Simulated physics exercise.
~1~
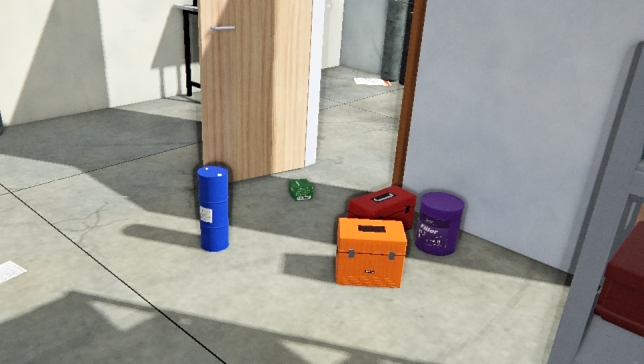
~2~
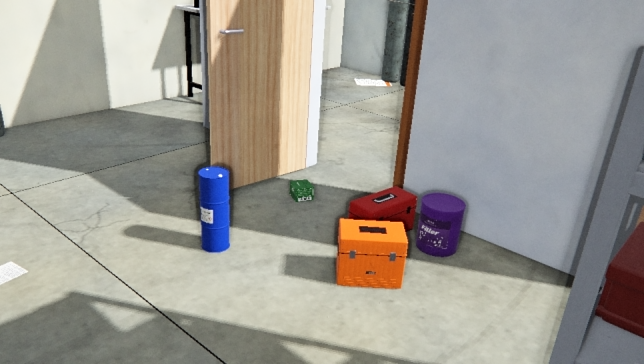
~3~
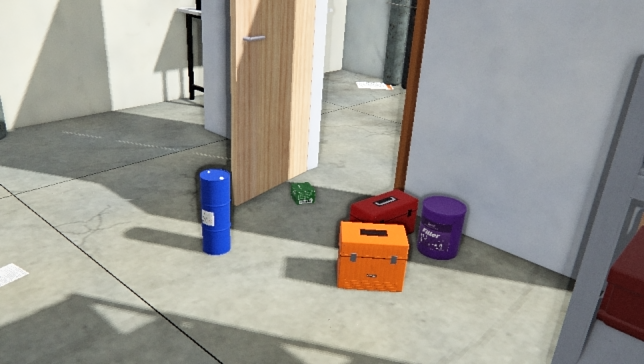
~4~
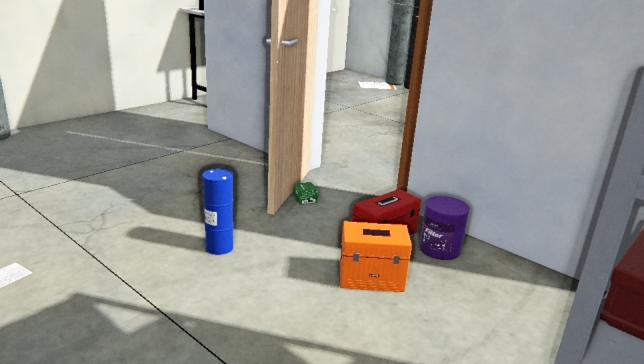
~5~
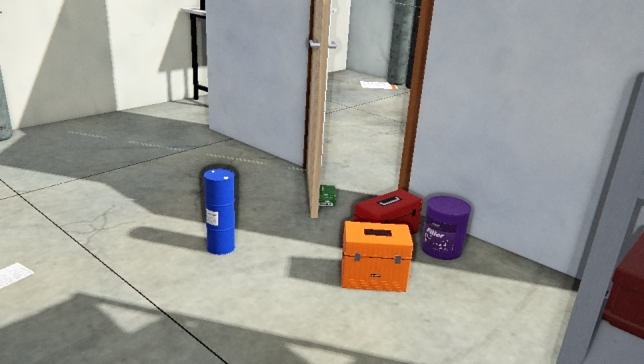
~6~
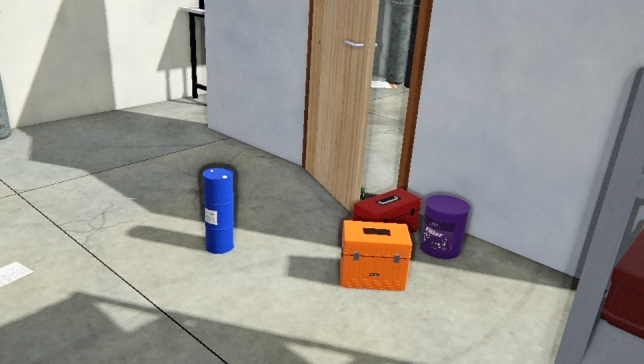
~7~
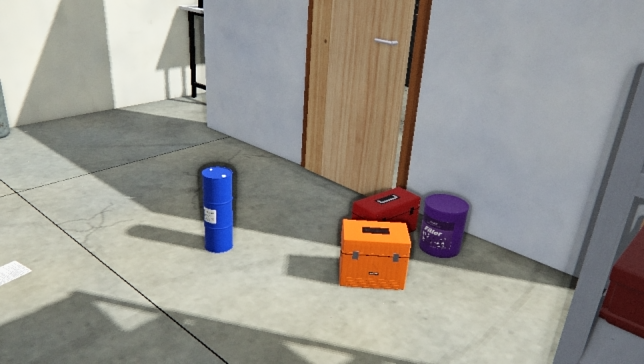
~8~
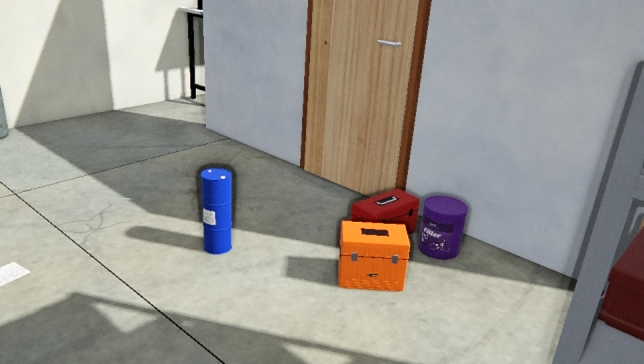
In a bare concrete-floored room, a wooden door swung towards its frame behind a blue canister, two toolboxes and a purple pail, and a small green box on the floor shifted right and went out of sight before the door ended up closed.
